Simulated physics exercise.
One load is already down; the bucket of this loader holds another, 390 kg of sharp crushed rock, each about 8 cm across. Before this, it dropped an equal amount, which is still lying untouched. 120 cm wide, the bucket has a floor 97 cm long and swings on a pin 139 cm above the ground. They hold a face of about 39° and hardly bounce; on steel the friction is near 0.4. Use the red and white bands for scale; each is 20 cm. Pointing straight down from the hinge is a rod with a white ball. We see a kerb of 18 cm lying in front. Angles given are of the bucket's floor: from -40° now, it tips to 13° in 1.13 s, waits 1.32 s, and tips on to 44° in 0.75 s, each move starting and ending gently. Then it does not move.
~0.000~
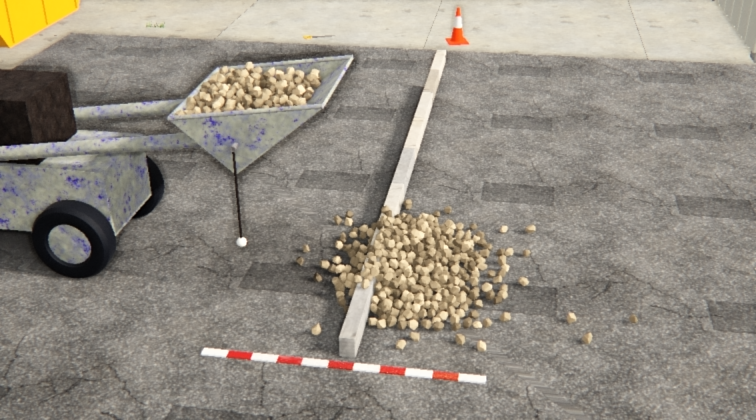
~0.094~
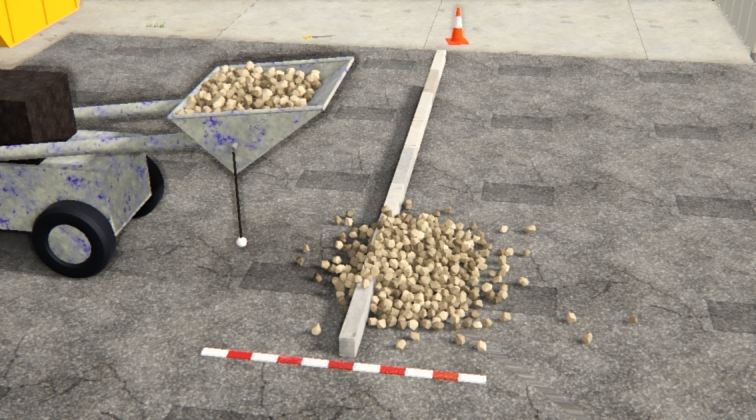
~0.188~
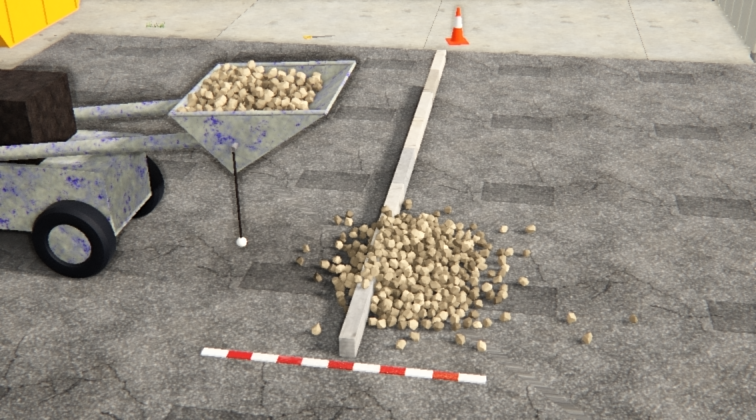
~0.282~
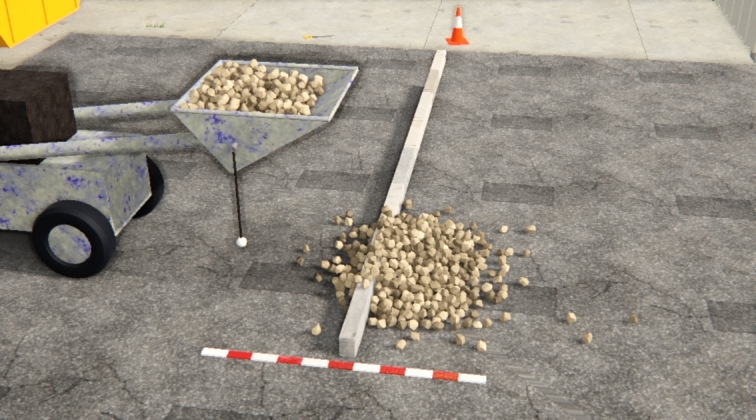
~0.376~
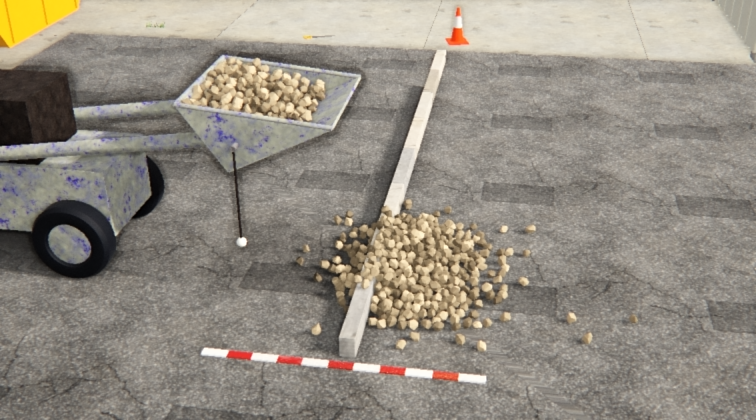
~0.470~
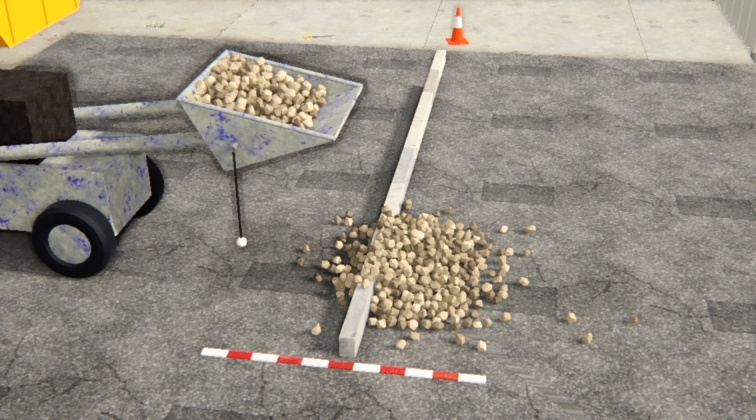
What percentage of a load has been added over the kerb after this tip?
9 %.
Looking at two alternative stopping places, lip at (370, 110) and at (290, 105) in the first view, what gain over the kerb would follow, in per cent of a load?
Near 65 per cent from the first place, 0 from the second.
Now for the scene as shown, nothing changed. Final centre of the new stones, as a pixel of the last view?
I'd put their centre close to (347, 253).
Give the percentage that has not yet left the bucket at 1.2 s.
Some 100 percent, roughly.
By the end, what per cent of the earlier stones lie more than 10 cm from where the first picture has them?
0 %.
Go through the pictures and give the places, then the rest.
Lip at (323, 106), floor tilted -40°, highest stones at (265, 76). The earlier load is highest near (388, 240), 27 cm above ground level, 15 % on this side of the kerb, 85 % over the kerb, in the first frame.
The bucket is at -39°, its lip at (324, 108); the top of the load is at (246, 75); the stones move at 0.1 m/s on average, in the second frame.
The bucket is at -36°, its lip at (326, 112); the top of the load is at (245, 73); the stones move at 0.2 m/s on average, in the third frame.
The bucket is at -32°, its lip at (329, 120); the top of the load is at (239, 72); the stones move at 0.2 m/s on average, in the fourth frame.
Lip at (332, 129), floor tilted -26°, highest stones at (230, 69); the stones move at 0.3 m/s on average, in the fifth frame.
Lip at (334, 139), floor tilted -20°, highest stones at (227, 67); the stones move at 0.3 m/s on average, in the sixth frame.
After 0.9 s the floor is at 5°; in per cent of one load, 100 in the bucket, 15 on this side of the kerb, 85 over the kerb; the foremost stones are at (547, 286).
After 1.2 s the floor is at 13°; in per cent of one load, 100 in the bucket, 15 on this side of the kerb, 85 over the kerb; the foremost stones are at (547, 286).
After 3.7 s the floor is at 44°; in per cent of one load, 7 in the bucket, 105 on this side of the kerb, 88 over the kerb; the foremost stones are at (547, 286).
After 6.4 s the floor is at 44°; in per cent of one load, 0 in the bucket, 106 on this side of the kerb, 94 over the kerb; the foremost stones are at (547, 286). Net gain over the kerb, 9.
